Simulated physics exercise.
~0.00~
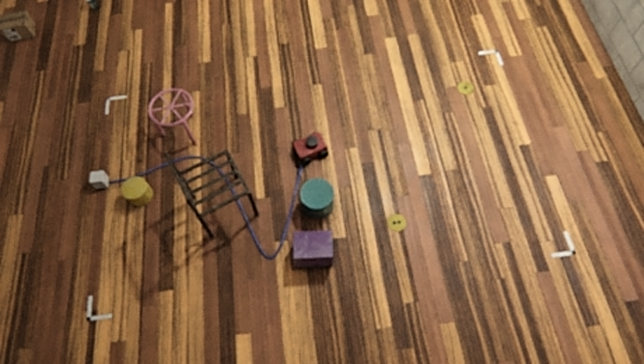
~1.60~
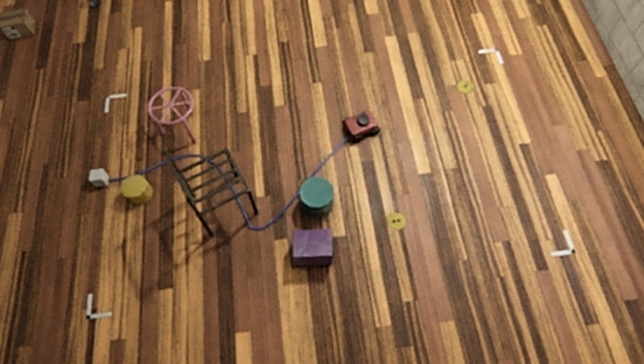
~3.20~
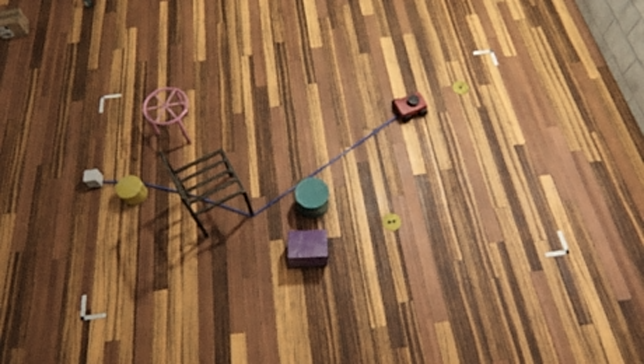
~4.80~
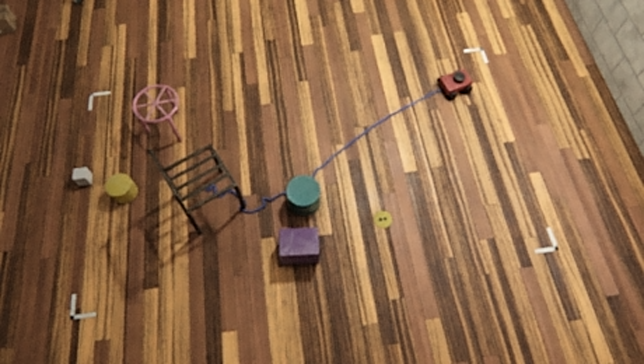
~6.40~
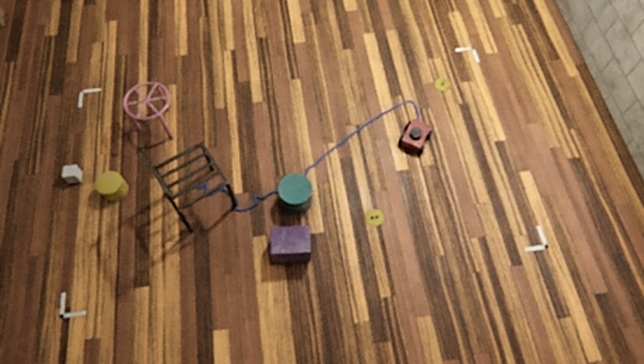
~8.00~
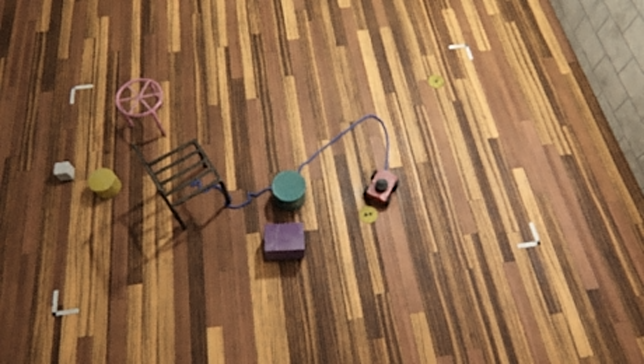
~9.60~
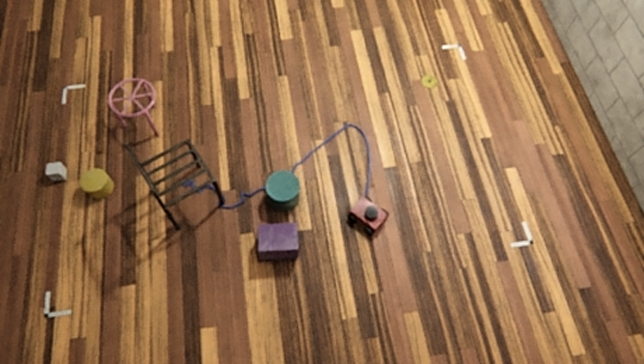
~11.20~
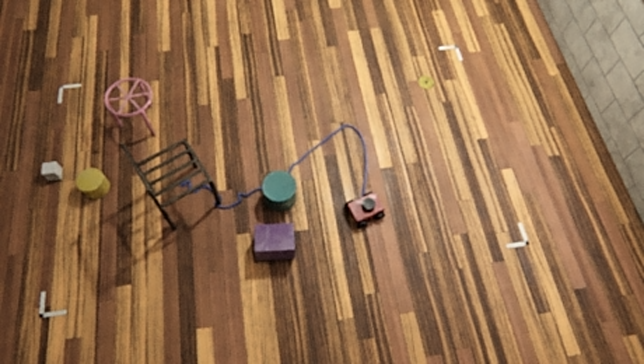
A small red cart rolled up and right across a wooden floor, drawing its blue cord taut past a black chair until the plug came out, then turned back down and stopped right of the purple crate, everything else unmoved.
